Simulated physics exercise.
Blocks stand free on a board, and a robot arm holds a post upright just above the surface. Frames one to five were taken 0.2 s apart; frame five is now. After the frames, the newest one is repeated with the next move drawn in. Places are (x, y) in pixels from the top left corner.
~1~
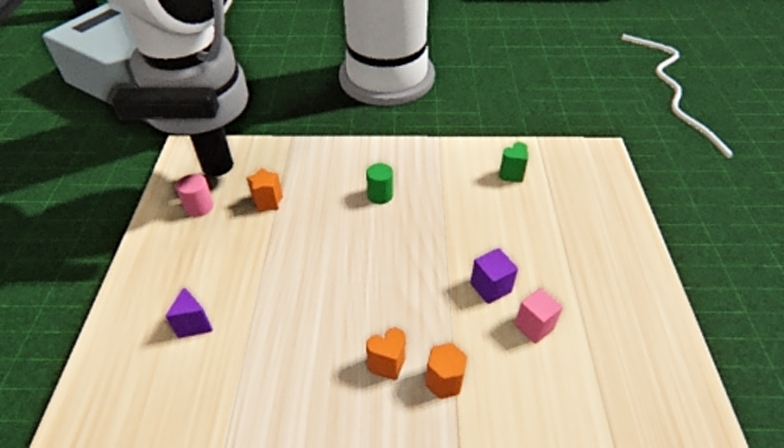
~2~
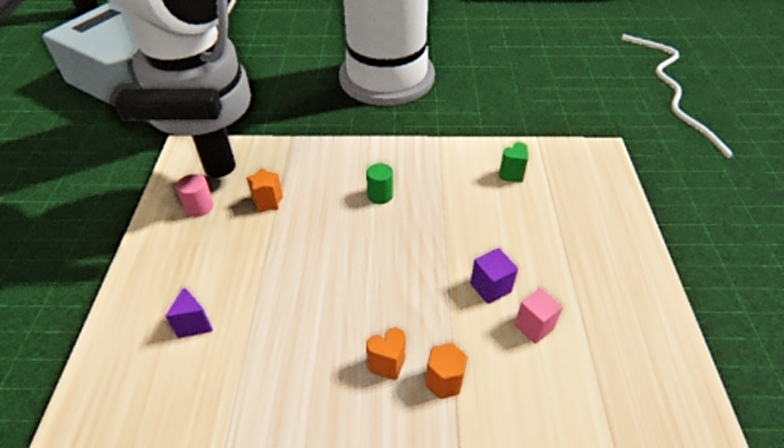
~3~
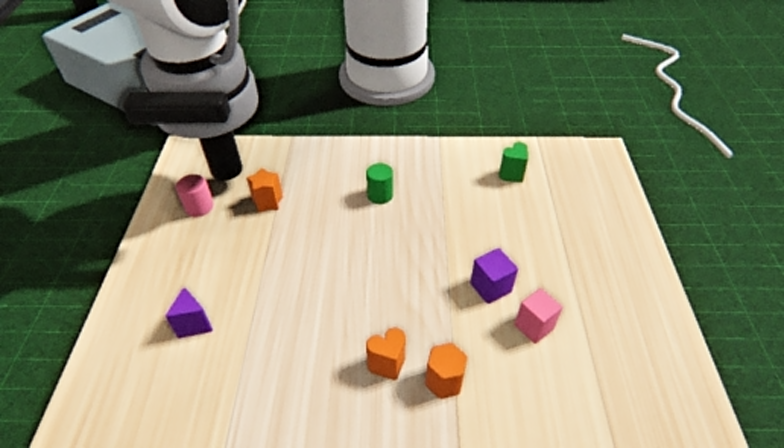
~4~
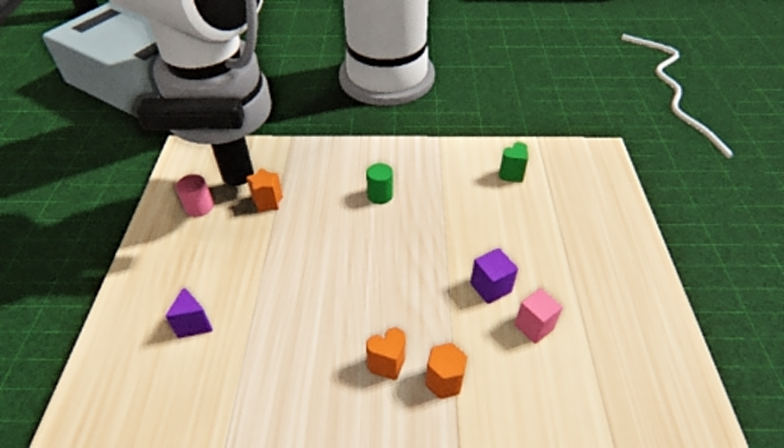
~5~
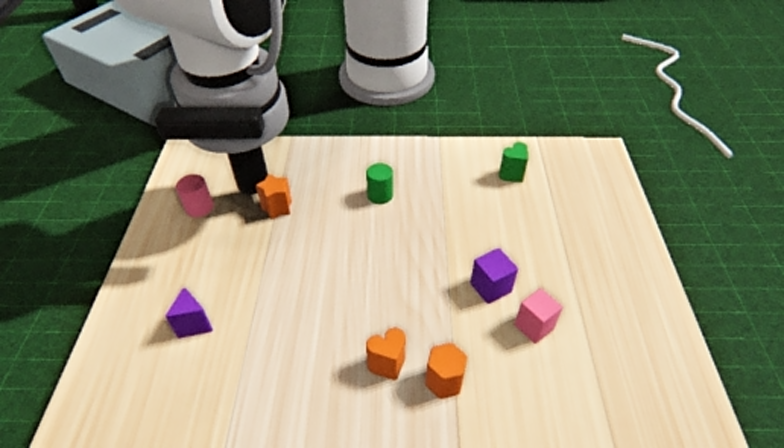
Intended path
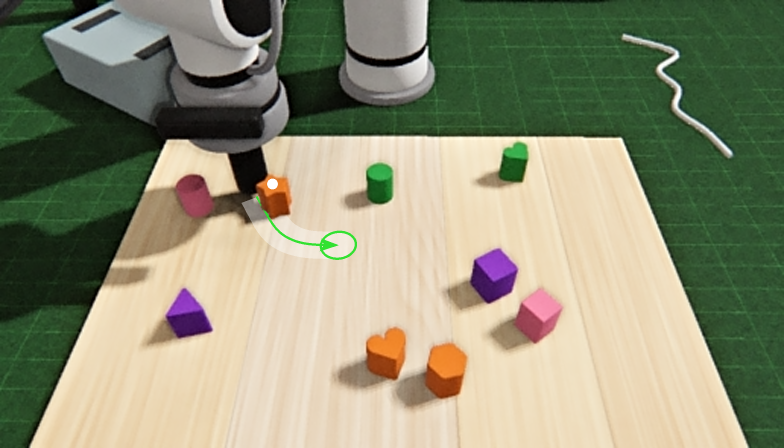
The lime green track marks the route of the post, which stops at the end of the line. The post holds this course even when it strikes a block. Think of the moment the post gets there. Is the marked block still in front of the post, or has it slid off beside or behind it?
The post will still be pushing it.
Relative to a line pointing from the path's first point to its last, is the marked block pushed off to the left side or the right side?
The answer is left: Facing from the path's start to its end, that's where the marked block shifts.
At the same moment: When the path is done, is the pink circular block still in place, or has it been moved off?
Once the path ends, it is where it was.
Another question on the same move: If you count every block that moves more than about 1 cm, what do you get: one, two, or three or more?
The answer will be one.
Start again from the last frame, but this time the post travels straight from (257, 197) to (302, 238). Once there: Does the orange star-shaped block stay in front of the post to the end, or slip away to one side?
Expect to find it ahead of the post.
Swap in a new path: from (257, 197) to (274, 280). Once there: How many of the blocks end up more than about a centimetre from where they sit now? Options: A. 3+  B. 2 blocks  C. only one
Option C.
The line goes from (257, 197) through (271, 222) and (298, 242) to (338, 245); the dot is on the orange star-shaped block.
The first path, step by step. One third of the way, post (269, 210); orange star-shaped block (295, 203), turned 25° anticlockwise.
Two thirds of the way, post (296, 229); orange star-shaped block (325, 214), turned 45° anticlockwise.
At the end, post (337, 232); pink circular block unmoved; orange star-shaped block (366, 215), turned 50° anticlockwise.
